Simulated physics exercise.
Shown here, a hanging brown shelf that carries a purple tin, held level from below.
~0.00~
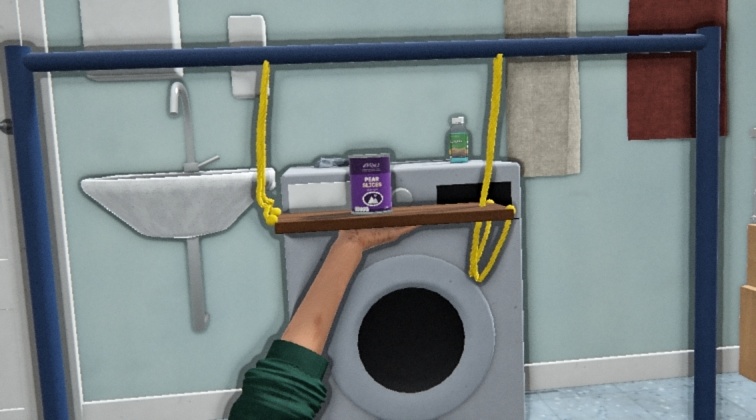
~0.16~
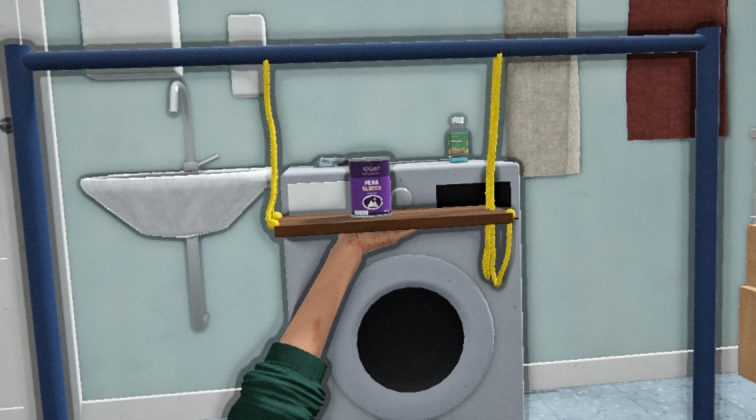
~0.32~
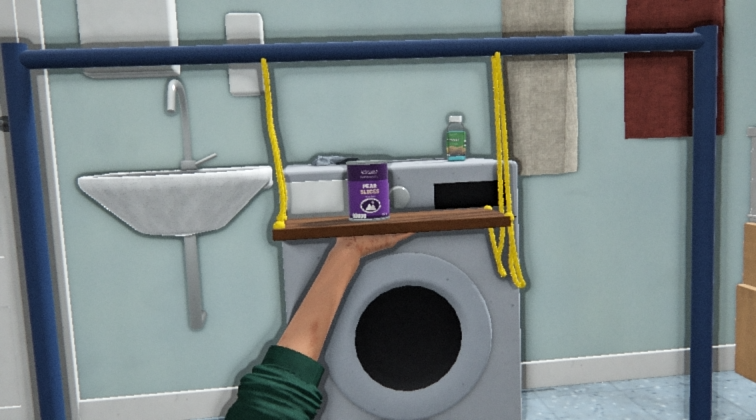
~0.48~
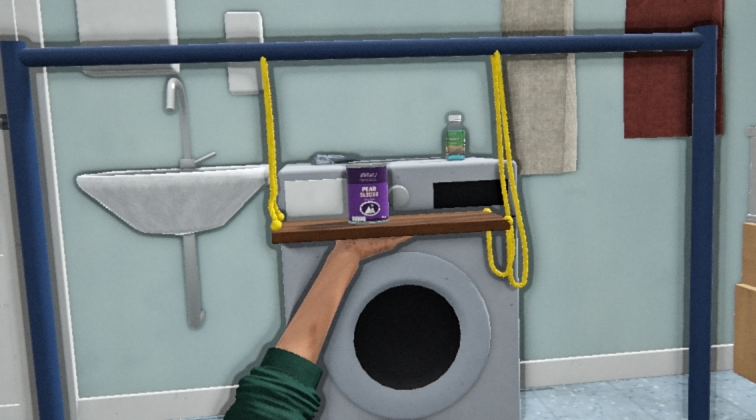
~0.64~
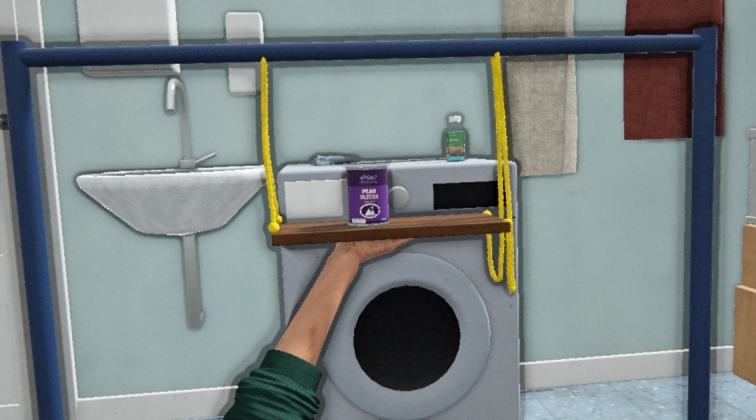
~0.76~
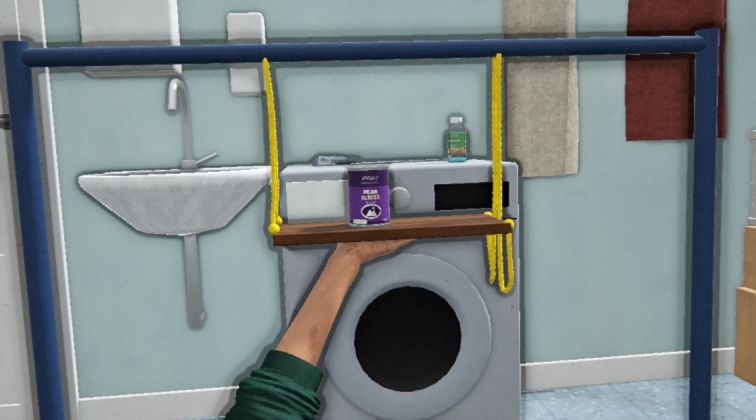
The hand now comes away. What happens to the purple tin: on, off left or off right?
The purple tin tumbles from the right end.
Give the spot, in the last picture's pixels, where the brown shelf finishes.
Close to (336, 299).
After 1.50 s, board tipped 35° down to the right; tin on the floor.
After 2.10 s, board tipped 41° down to the right; tin on the floor.
At rest, board tipped 39° down to the right; tin on the floor. The purple tin is shed rightwards.
